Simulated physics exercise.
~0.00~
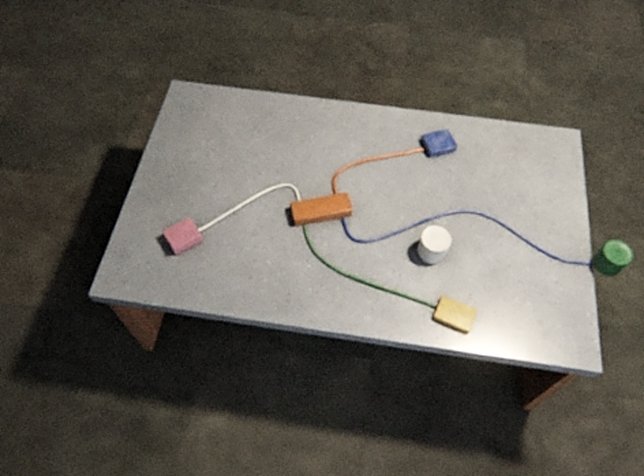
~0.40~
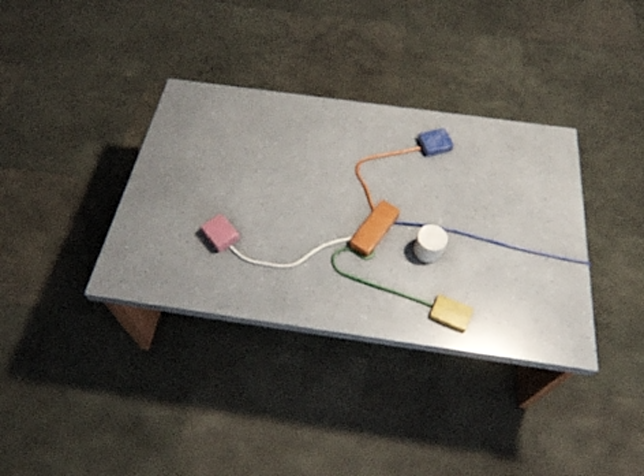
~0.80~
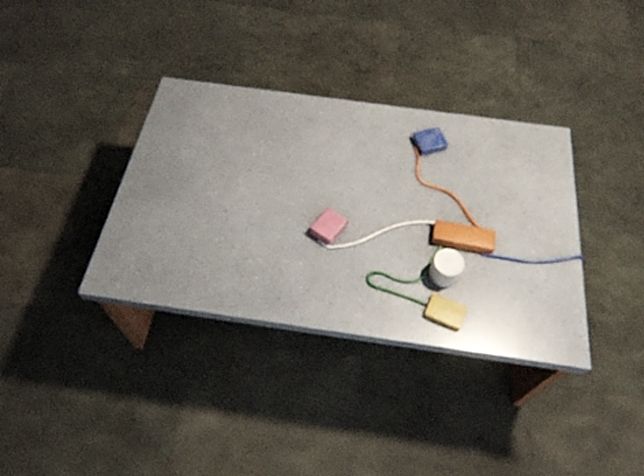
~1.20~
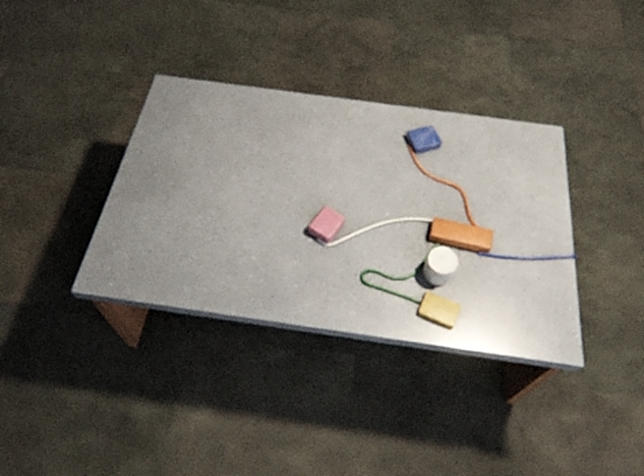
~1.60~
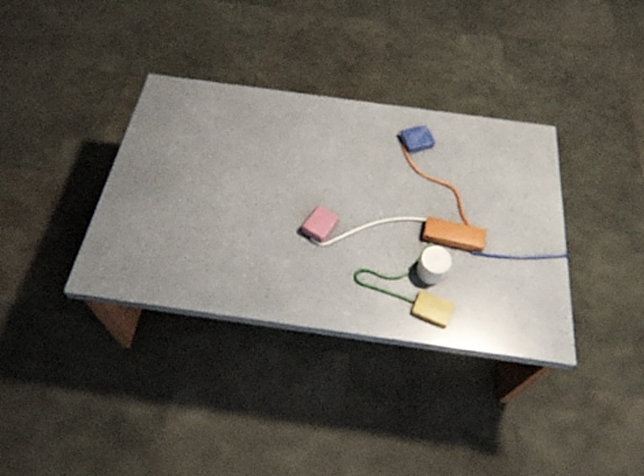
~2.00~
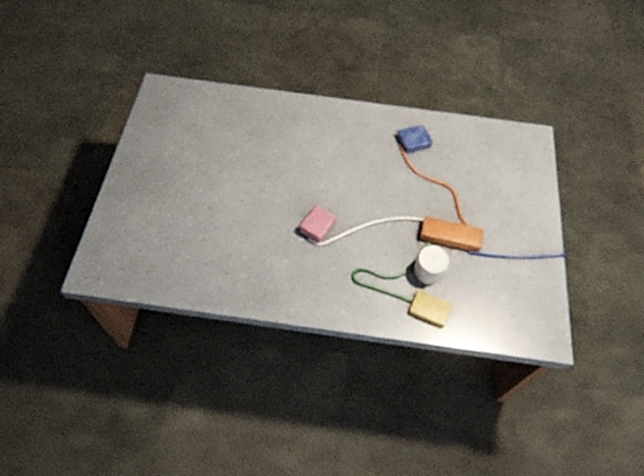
At first, an orange power strip sits near the middle of a gray desk, with cables running to a pink phone, a blue charger, a yellow drive and a green speaker at the right edge. The speaker drops over the side and out of view, and its blue cable pulls taut, swinging the strip around and dragging it right. The phone trails behind on its white cable. The strip slides farther toward the right edge, and the white tub shifts slightly right and down. Finally everything rests on the desk except the speaker, with the blue cable still running over the edge.
